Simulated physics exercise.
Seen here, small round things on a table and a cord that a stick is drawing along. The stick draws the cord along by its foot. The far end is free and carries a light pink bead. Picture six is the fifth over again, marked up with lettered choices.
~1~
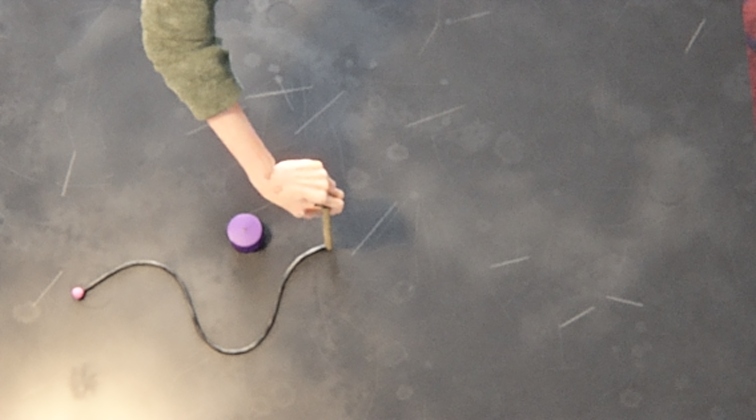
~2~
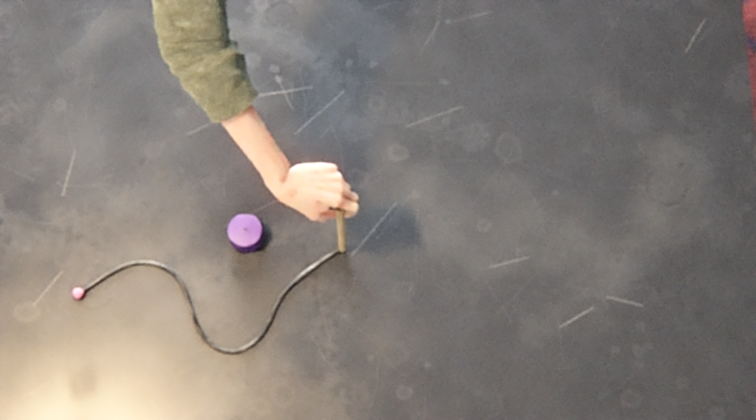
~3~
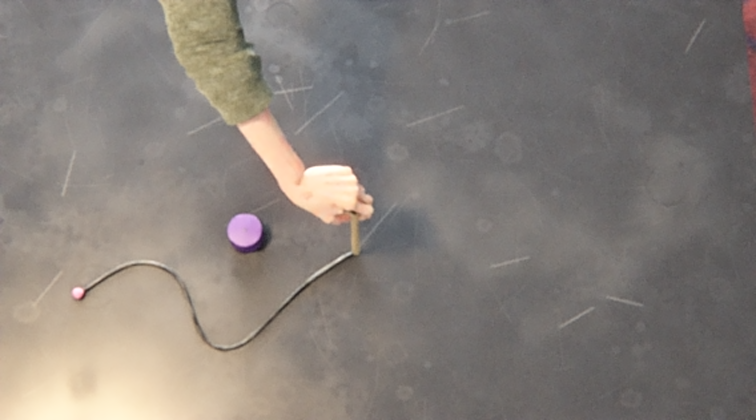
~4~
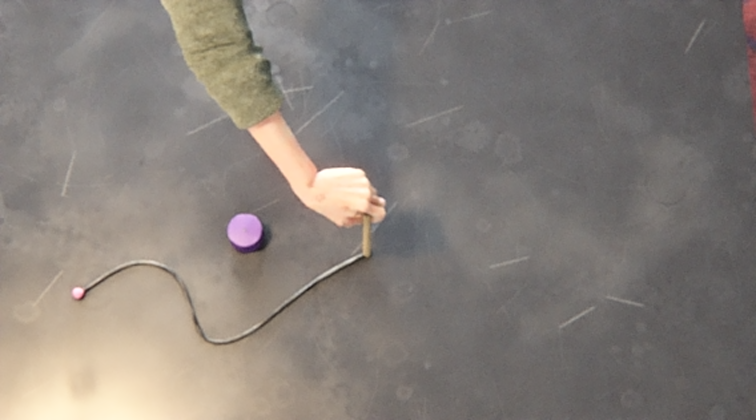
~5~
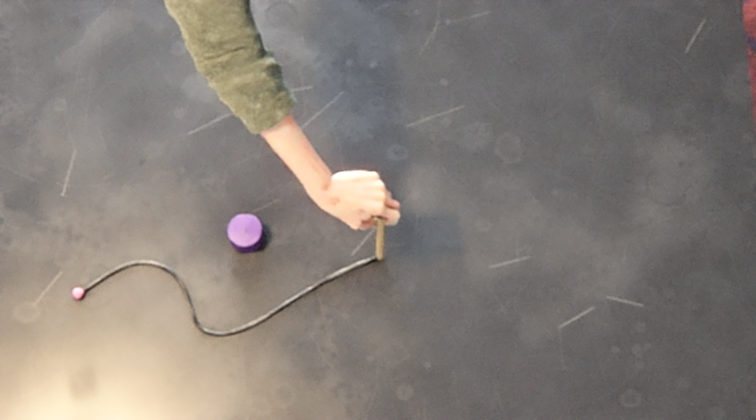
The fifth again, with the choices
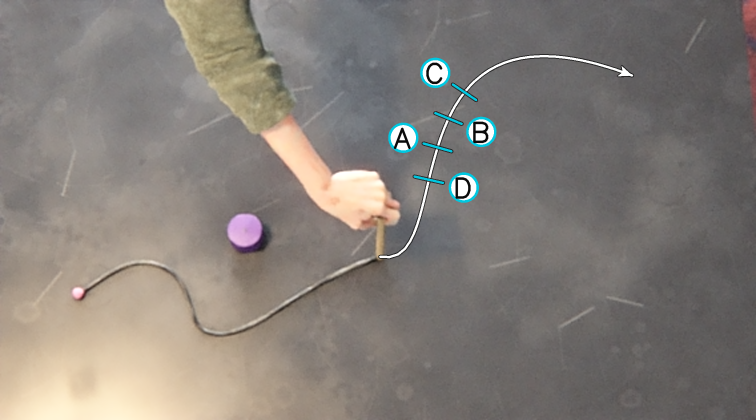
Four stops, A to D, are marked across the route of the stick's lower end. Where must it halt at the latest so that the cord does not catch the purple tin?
No farther than A.
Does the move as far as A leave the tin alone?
Yes.
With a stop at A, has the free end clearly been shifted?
Yes.
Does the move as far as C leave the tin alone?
No.
On the marked copy, A at (438, 147); B at (449, 118); C at (464, 92); D at (429, 180); the route from (380, 257) via (460, 99) to (632, 76).
Following A. Soon after the start, foot of the stick (415, 230), middle of the cord (245, 296), free end (78, 294).
Later, foot of the stick (427, 186), middle of the cord (267, 270), free end (86, 288).
In the end, foot of the stick (438, 148), middle of the cord (288, 246), free end (110, 281); nothing has been touched.
As for the rest, B brings the cord against the tin; C brings the cord against the tin; D is safe but short.
